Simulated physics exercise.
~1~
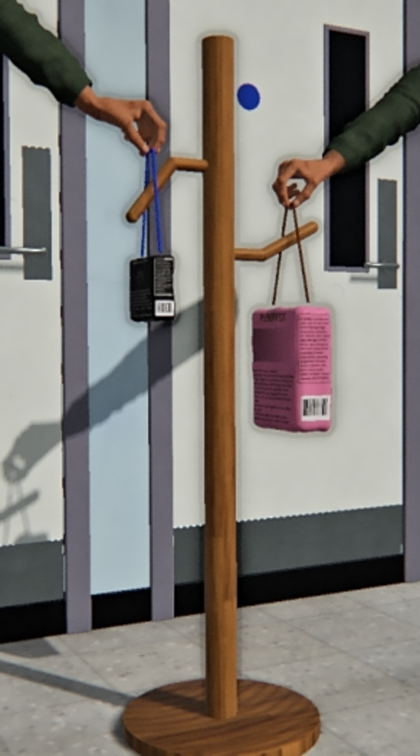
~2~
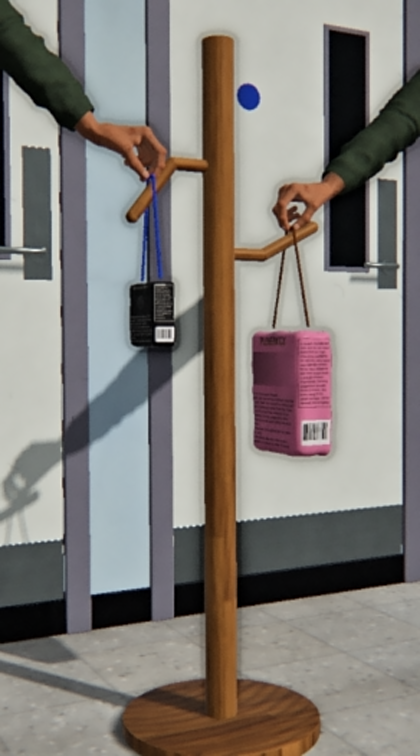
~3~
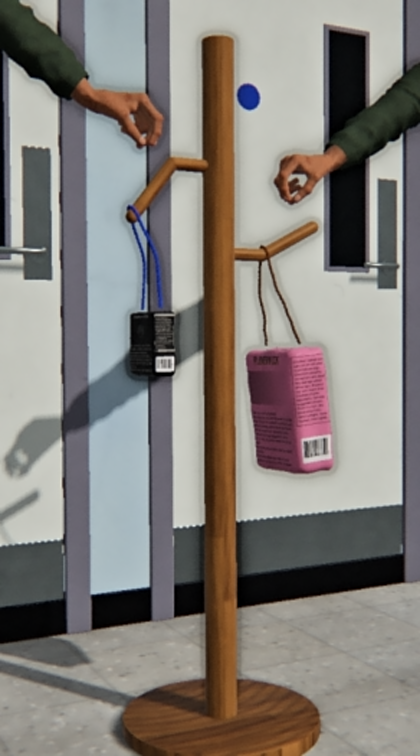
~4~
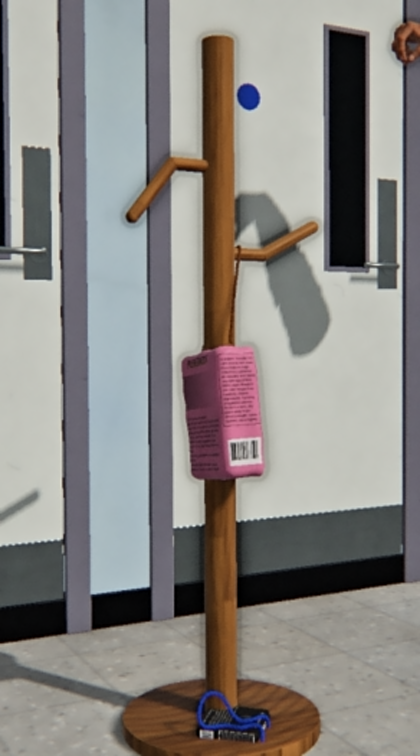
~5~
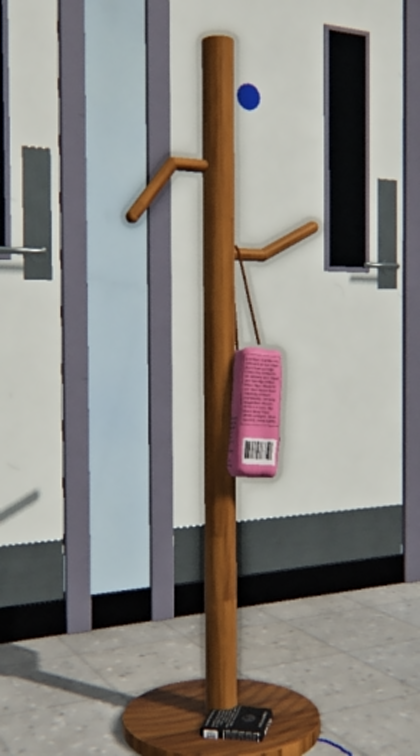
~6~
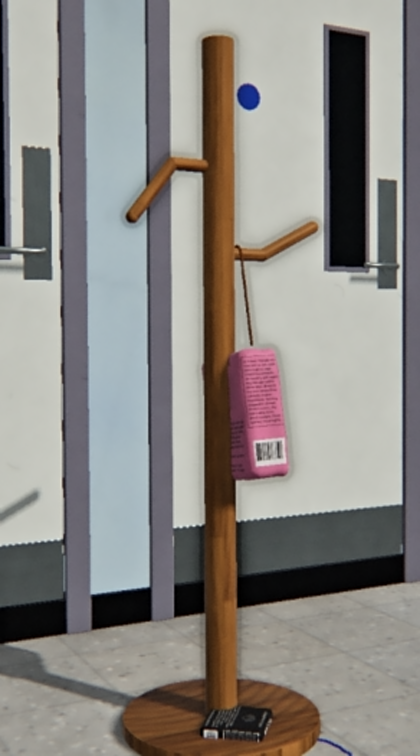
In the video, two hands lower a black pouch and a pink sack by their cords onto the pegs of a wooden stand and let go. The black pouch drops onto the stand's round base, while the pink sack swings and stays hanging on the right peg.
